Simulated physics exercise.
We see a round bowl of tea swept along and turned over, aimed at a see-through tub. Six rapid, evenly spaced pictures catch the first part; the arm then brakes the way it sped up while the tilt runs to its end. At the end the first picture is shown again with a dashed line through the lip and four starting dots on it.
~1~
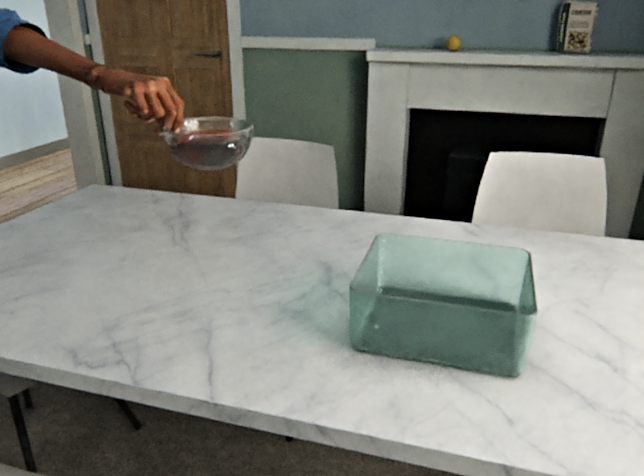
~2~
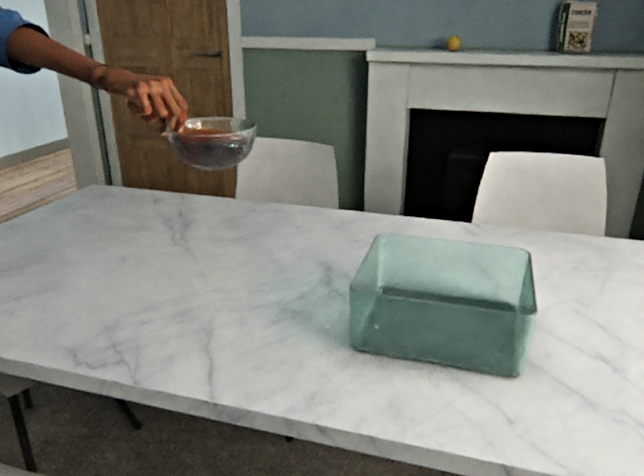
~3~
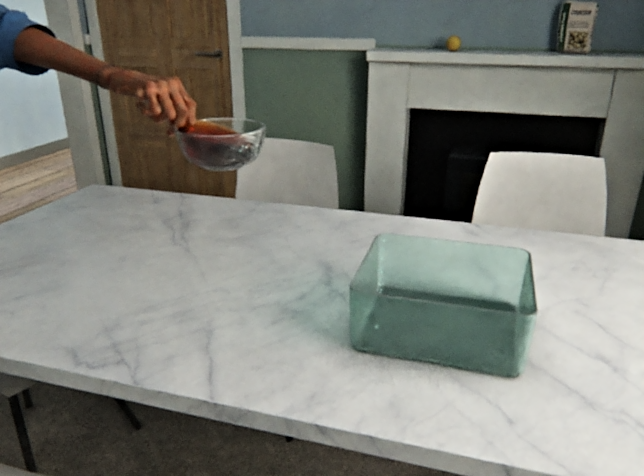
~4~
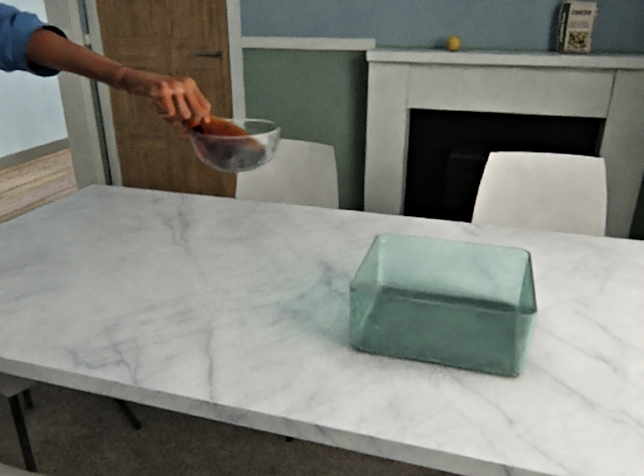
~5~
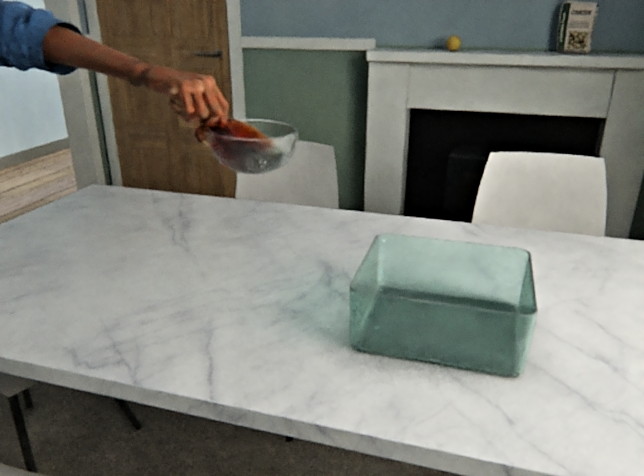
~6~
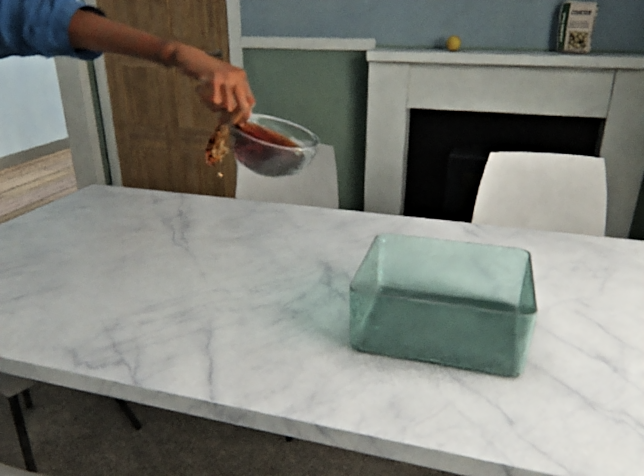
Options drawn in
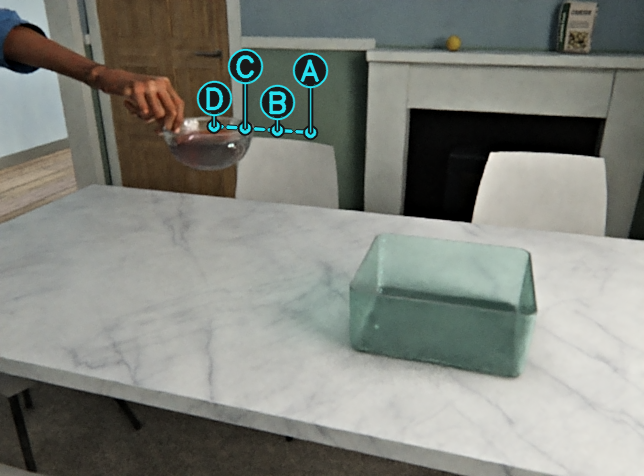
Glass bowl of reddish-brown liquid moving right in a hand above a marble table, tilting slightly as liquid spills over its left side.
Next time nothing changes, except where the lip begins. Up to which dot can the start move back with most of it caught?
D is the one.
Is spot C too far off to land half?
No, that is safe.
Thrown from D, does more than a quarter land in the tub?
Yes, it does.
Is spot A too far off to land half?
No.
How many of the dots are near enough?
All of the four.
On the marked copy, A at (310, 132); B at (277, 130); C at (245, 128); D at (214, 126).
If A is chosen, about 73 % lands in the tub, 11 % falls short and 16 % goes beside or beyond.
If B is chosen, about 82 % lands in the tub, 14 % falls short and 4 % goes beside or beyond.
If C is chosen, about 76 % lands in the tub, 14 % falls short and 10 % goes beside or beyond.
If D is chosen, about 63 % lands in the tub, 27 % falls short and 10 % goes beside or beyond.
